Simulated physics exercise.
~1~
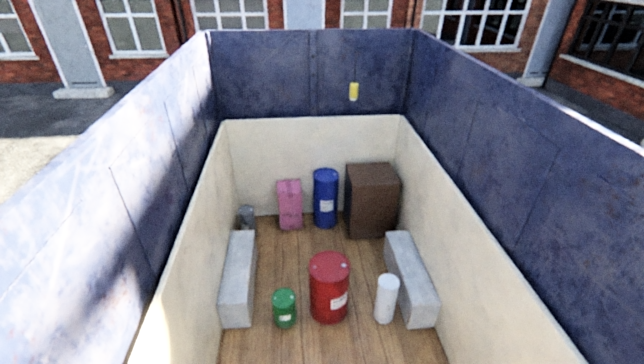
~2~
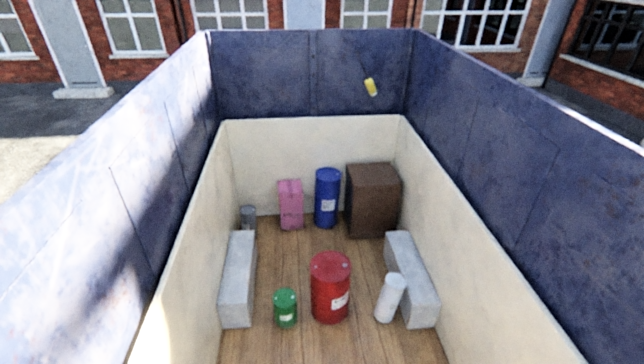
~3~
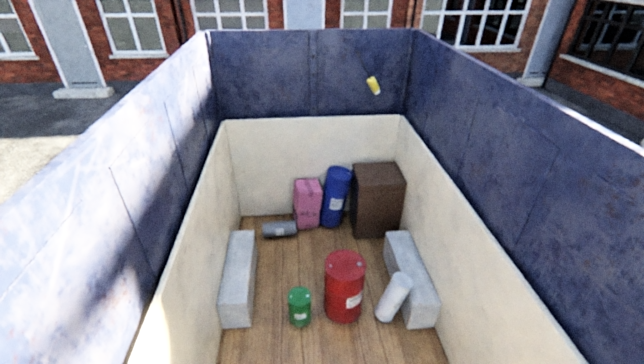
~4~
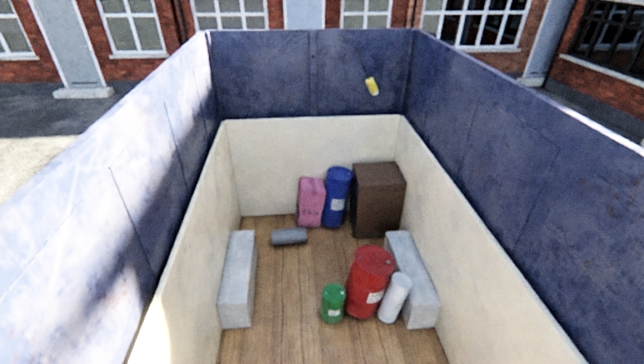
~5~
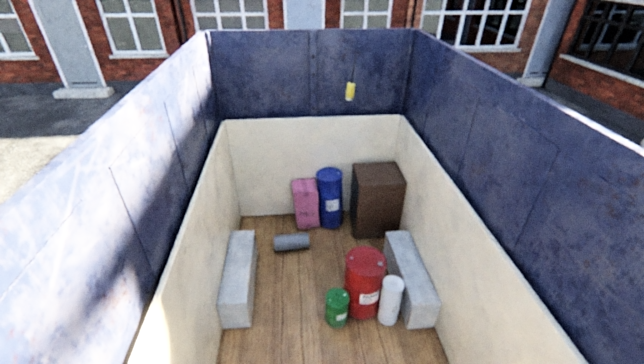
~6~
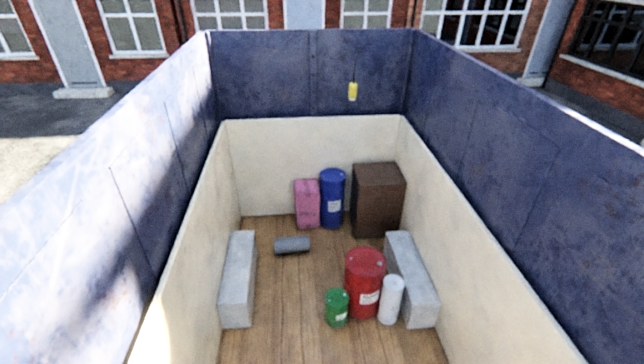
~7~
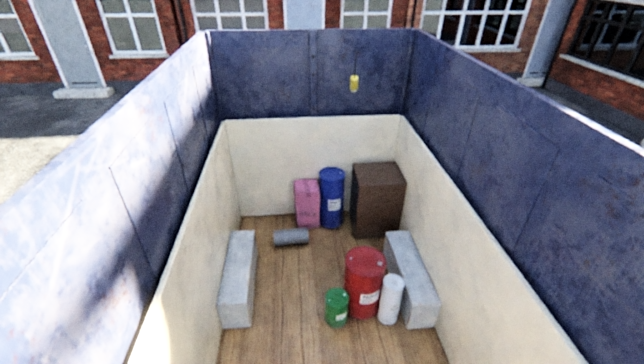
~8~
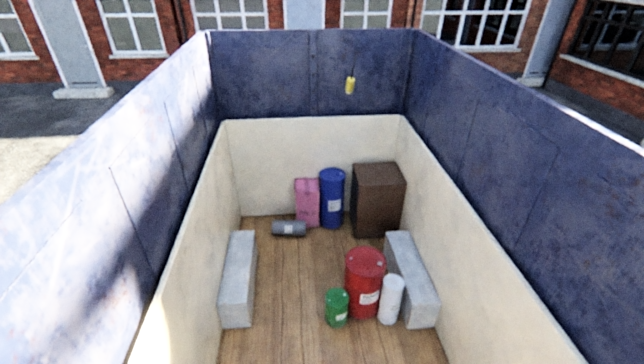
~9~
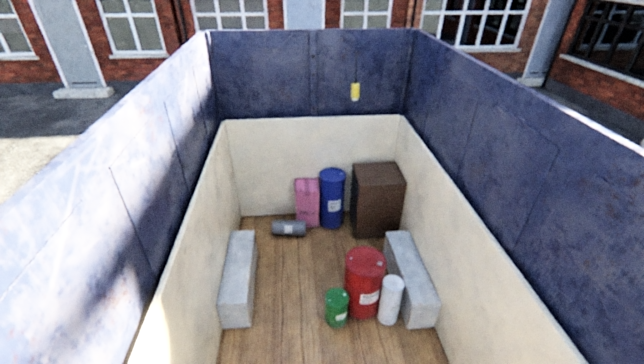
A brown box stood still in a load bay as the grey canister toppled and rolled, the red drum and green canister slid right beside the white one, and blue and pink containers tilted, then settled upright, leaving only the grey canister lying down.
